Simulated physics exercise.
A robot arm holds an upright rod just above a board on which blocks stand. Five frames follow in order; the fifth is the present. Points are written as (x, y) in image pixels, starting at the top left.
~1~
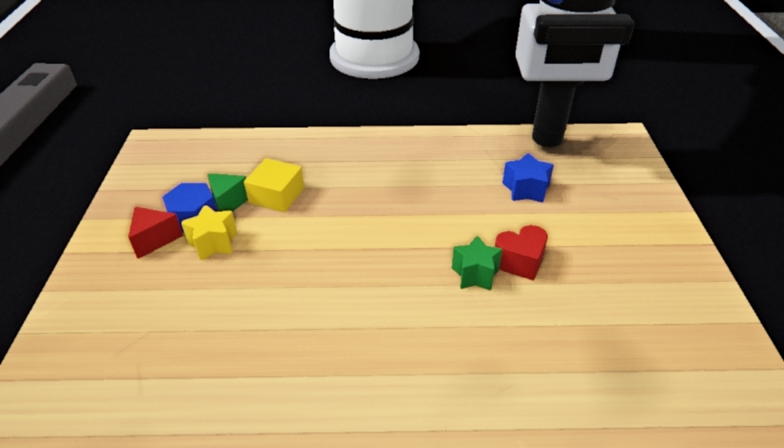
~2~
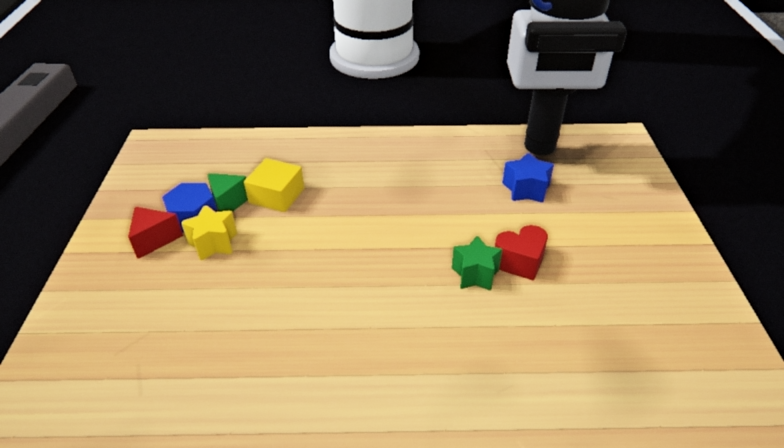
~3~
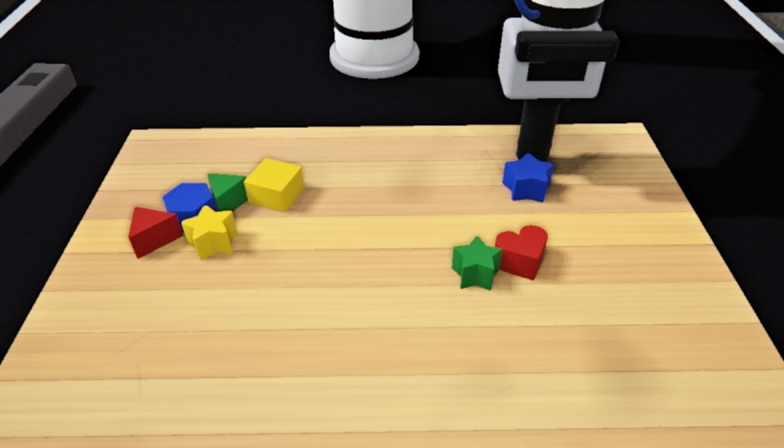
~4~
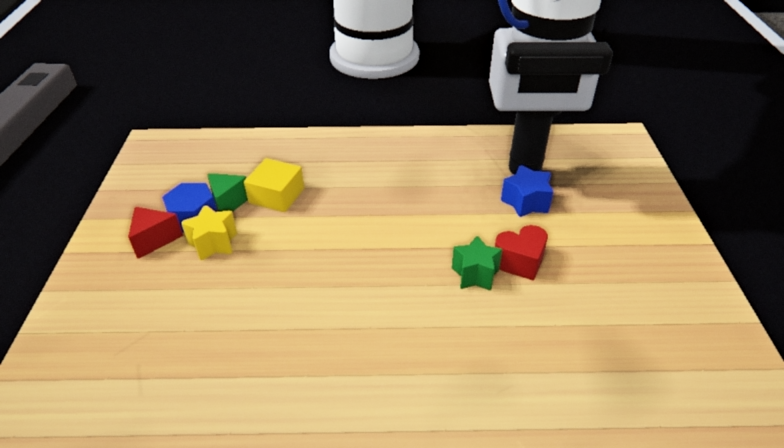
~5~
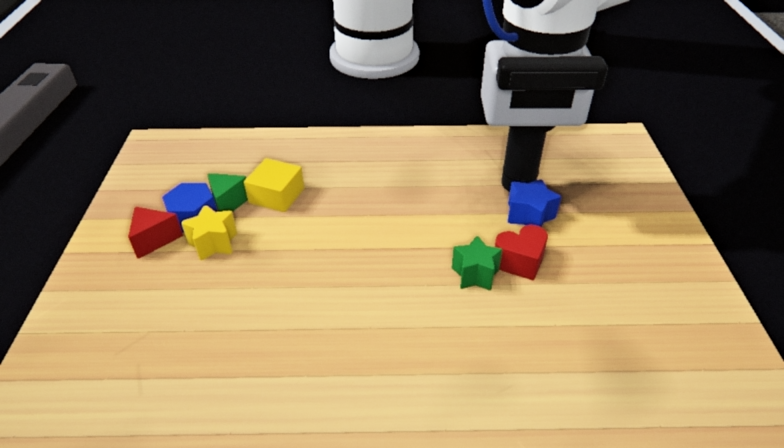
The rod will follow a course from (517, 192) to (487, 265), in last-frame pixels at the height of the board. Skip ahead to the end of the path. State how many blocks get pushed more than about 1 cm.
Here I'd predict at least three blocks moving more than 1 cm.
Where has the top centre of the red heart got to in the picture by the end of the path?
Near (534, 258).
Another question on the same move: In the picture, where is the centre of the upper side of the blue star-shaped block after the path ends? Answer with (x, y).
I expect it at (543, 220).
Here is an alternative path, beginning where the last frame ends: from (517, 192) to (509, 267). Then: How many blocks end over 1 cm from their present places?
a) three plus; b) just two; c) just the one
b.
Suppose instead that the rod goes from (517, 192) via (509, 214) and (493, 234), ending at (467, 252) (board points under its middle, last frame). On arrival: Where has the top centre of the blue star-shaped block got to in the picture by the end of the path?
The top centre is at (539, 220).
On the path given first. One third of the way, rod at (509, 207); red heart at (526, 243); blue star-shaped block at (540, 211), turned 30° anticlockwise.
Two thirds of the way, rod at (498, 231); red heart at (531, 249), turned 35° clockwise; blue star-shaped block at (543, 219), turned 65° anticlockwise.
At the end, rod at (488, 258); green star-shaped block at (471, 265); red heart at (534, 258); blue star-shaped block at (543, 220), turned 70° anticlockwise.
